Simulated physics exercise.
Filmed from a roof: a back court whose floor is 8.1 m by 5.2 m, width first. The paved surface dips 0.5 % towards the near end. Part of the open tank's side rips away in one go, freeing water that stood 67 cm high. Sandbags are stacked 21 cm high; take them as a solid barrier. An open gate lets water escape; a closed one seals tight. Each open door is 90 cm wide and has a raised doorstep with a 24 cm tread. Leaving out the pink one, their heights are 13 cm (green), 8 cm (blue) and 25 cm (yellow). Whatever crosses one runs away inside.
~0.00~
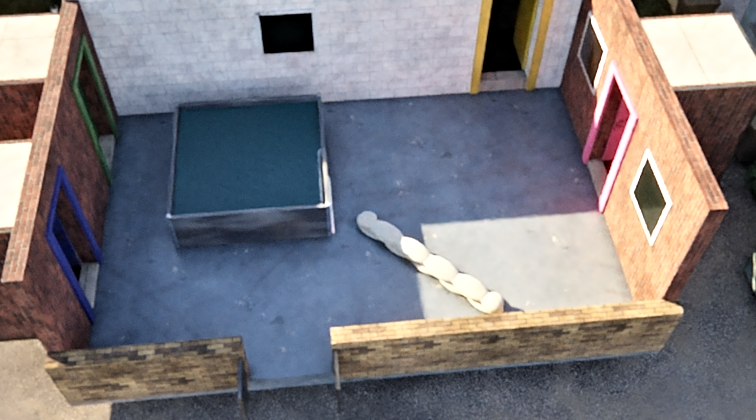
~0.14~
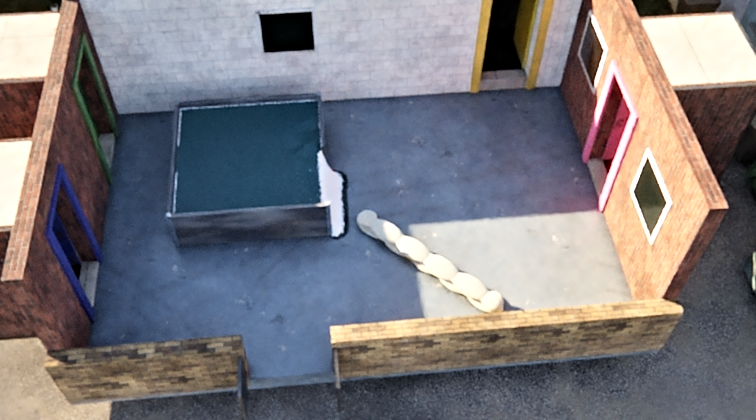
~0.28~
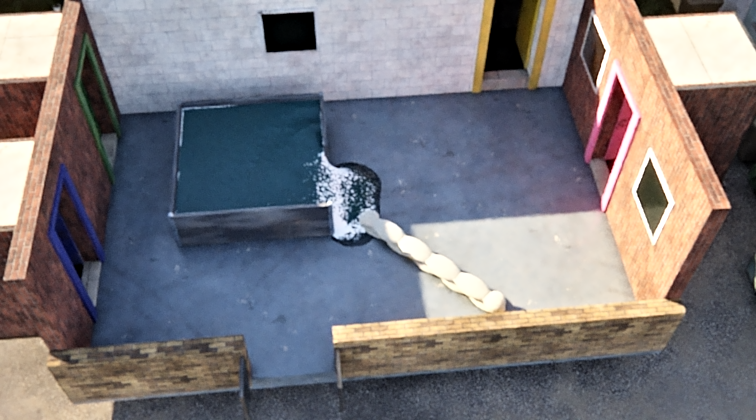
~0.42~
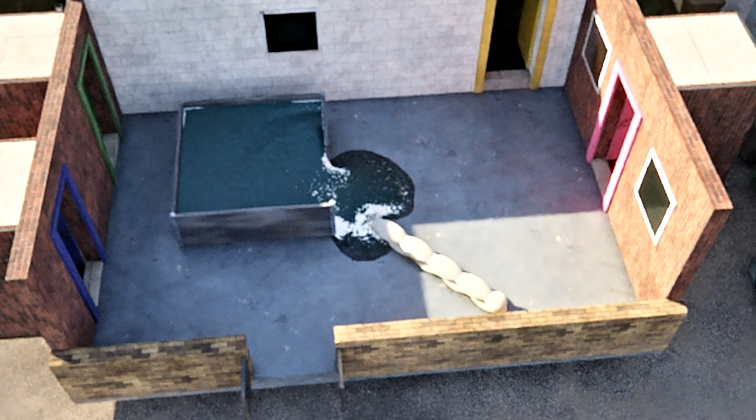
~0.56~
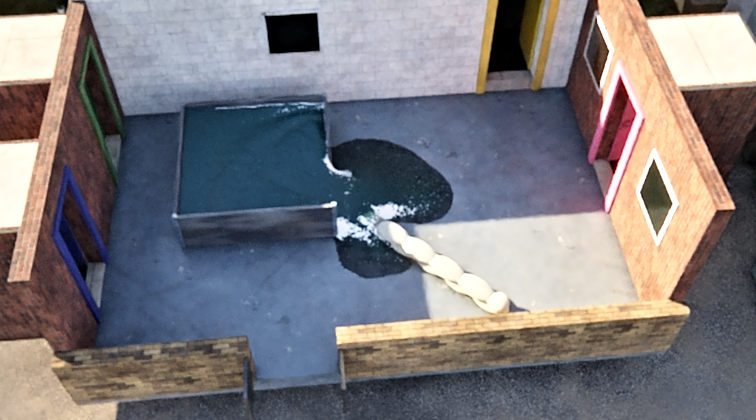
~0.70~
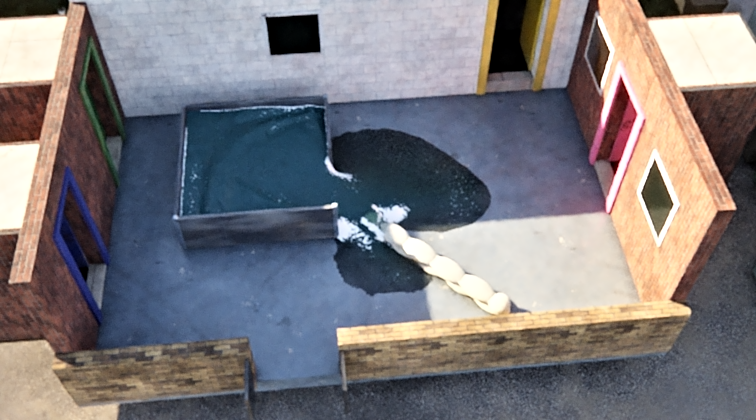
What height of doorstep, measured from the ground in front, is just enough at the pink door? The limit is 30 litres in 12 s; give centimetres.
Some 17 cm above the ground.
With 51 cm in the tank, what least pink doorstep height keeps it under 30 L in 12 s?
About 11.5 cm.
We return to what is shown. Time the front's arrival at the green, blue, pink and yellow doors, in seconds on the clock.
Arrival: Green 9.0 s, blue 7.0 s, pink 1.2 s, yellow 1.8 s.
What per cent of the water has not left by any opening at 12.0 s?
About 94 per cent.
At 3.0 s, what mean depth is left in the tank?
Some 34 cm.
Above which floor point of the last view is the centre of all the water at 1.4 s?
Near (299, 188).
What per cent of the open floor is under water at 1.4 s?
Some 35 per cent of it.
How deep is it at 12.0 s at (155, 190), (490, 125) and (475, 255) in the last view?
Roughly 2, 9 and 11 cm, in turn.
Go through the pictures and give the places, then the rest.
The first picture shows the open tank at (249, 156) is whole and still, 67 cm deep; the pink door at (607, 144) is dry.
In the second picture, water pours out at (325, 193) and has run 0.3 m, to (345, 224); about 10 cm deep outside, 67 cm at the back.
In the third picture, water pours out at (327, 195) and has run 0.8 m, to (376, 190); about 13 cm deep outside, 67 cm at the back.
In the fourth picture, the front is at (409, 205), 1.3 m from the gap at (329, 196); 1.9 m2 of floor is wet, 67 cm left at the back.
In the fifth picture, the gap is at (331, 197), the front 1.9 m out at (447, 203); the back of the open tank holds 67 cm.
In the sixth picture, the gap is at (332, 198), the front 2.5 m out at (484, 201); the back of the open tank holds 66 cm; the pink door at (614, 144), 4.5 m from the gap, is still 2.0 m from the nearest water.
After 1.4 s water covers 35 % of the floor, deepest (48 cm) near (359, 226); 15 cm at the pink door, 0 litres in over its 12 cm doorstep.
After 3.0 s water covers 55 % of the floor, deepest (38 cm) near (637, 321); 23 cm at the pink door, 59 litres in over its 12 cm doorstep.
After 12.0 s water covers 95 % of the floor, deepest (15 cm) near (532, 341); 10 cm at the pink door, 123 litres in over its 12 cm doorstep.
At the pink door as built, the water arrived by 1.3 s and peaked near 25 cm at 2.6 s.
With a doorstep of 15 cm, 57 litres would have come in within the 12 s; with 20.5 cm, 8 litres. So under 30 litres takes about 17 cm.
